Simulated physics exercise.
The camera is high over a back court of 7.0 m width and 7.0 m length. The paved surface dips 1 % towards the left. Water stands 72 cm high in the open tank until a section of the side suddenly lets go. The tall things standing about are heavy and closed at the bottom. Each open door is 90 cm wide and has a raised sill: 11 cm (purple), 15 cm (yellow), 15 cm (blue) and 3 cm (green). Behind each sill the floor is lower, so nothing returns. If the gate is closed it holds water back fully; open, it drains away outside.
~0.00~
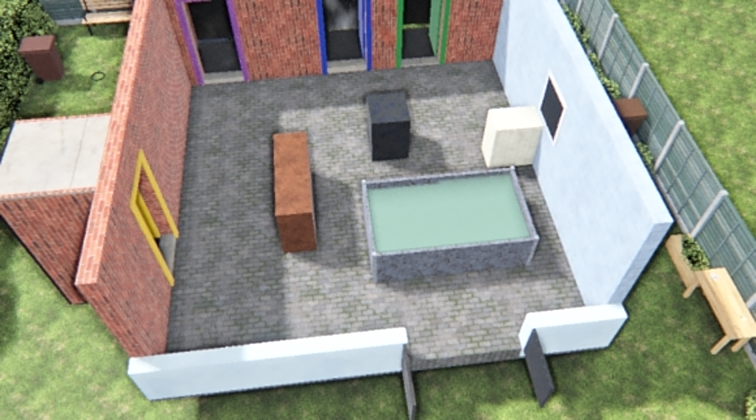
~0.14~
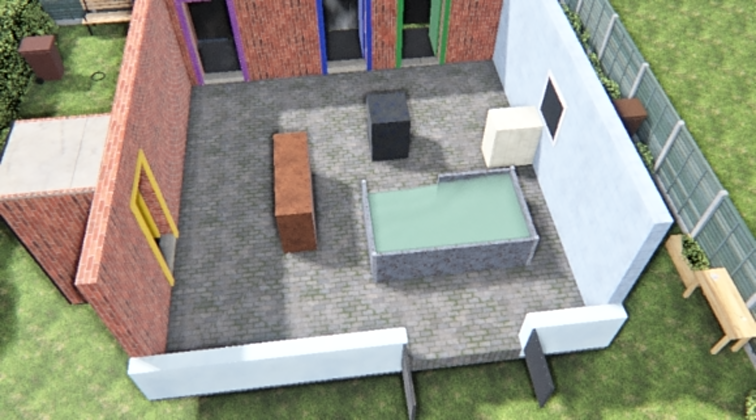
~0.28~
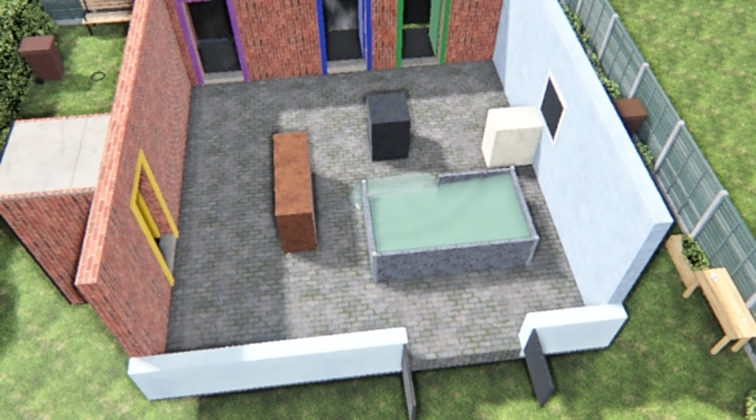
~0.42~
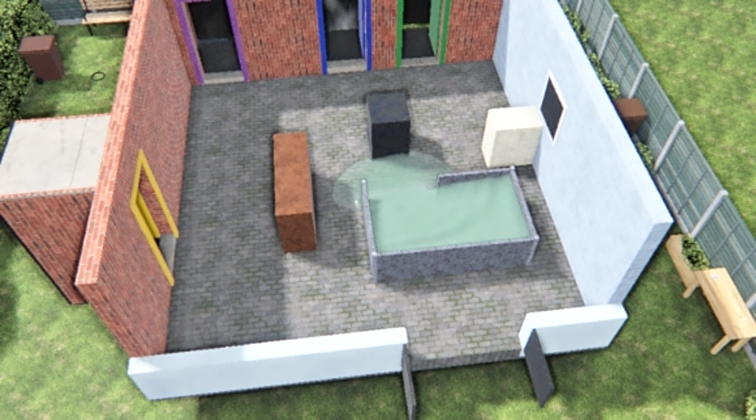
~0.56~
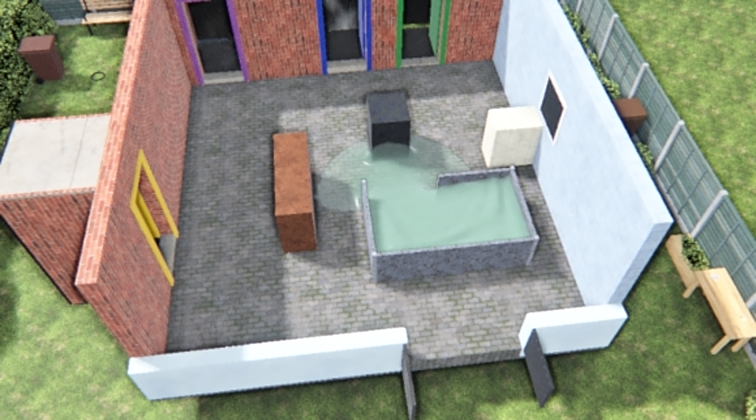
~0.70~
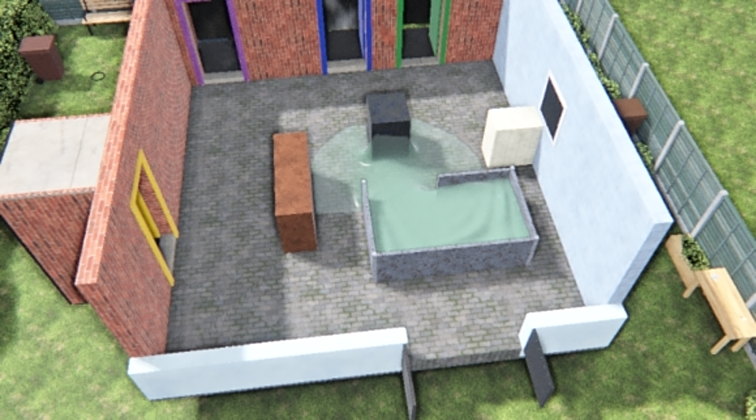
Water pours from the far side of an open tank and spreads across the paving.
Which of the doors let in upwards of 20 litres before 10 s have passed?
Door by door: At the purple door it exceeds the limit; at the yellow door it keeps below the limit; at the blue door it stays under the limit; at the green door it exceeds the limit.
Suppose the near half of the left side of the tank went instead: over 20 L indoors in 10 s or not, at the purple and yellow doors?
Against that limit: Purple past it, yellow over.
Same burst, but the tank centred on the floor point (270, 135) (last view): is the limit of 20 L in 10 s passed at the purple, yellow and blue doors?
Against that limit: Purple past it, yellow below, blue below.
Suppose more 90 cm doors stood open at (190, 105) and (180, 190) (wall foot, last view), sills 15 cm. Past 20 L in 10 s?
In turn: Above, below.
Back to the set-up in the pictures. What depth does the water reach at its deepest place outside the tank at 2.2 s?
Roughly 39 cm.
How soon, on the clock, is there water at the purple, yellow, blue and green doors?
Purple 2.0 s, yellow 4.0 s, blue 1.6 s, green 1.3 s.
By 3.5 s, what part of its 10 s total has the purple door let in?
Some 45 per cent by then.
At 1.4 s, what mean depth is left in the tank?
About 45 cm.
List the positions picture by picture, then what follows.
The first frame shows the open tank at (447, 212) is whole and still, 72 cm deep.
In the second frame, water pours out on the open tank's far side and has run 0.7 m, to a hidden place; typically 10 cm deep outside, 72 cm at the open tank's back.
In the third frame, water pours out on the open tank's far side and has run 1.0 m, to (431, 177); typically 12 cm deep outside, 72 cm at the open tank's back.
In the fourth frame, the front is at (416, 153), 1.5 m from the gap on the open tank's far side; 2.5 m2 of floor is under water; 66 cm left at the back of the open tank.
In the fifth frame, water pours out on the open tank's far side and has run 1.9 m, to (410, 137); typically 6 cm deep outside, 61 cm at the open tank's back.
In the sixth frame, water pours out on the open tank's far side and has run 2.4 m, to (412, 120); typically 4 cm deep outside, 62 cm at the open tank's back.
After 1.4 s water covers 25 % of the floor and is deepest (50 cm) near (391, 164); purple door not reached, yellow door not reached, blue door not reached, green door 3 cm at the sill, 0 L in.
After 2.2 s water covers 50 % of the floor and is deepest (39 cm) near (391, 164); purple door 18 cm at the sill, 0 L in, yellow door not reached, blue door 5 cm at the sill, 0 L in, green door 6 cm at the sill, 10 L in.
After 3.5 s water covers 60 % of the floor and is deepest (26 cm) near (192, 88); purple door 22 cm at the sill, 40 L in, yellow door not reached, blue door 6 cm at the sill, 0 L in, green door 8 cm at the sill, 25 L in.
After 6.0 s water covers 80 % of the floor and is deepest (18 cm) near (273, 125); purple door 12 cm at the sill, 80 L in, yellow door 4 cm at the sill, 0 L in, blue door 15 cm at the sill, 0 L in, green door 6 cm at the sill, 41 L in.
After 10.0 s water covers 95 % of the floor and is deepest (18 cm) near (165, 366); purple door 9 cm at the sill, 89 L in, yellow door 5 cm at the sill, 0 L in, blue door 6 cm at the sill, 0 L in, green door 6 cm at the sill, 61 L in.
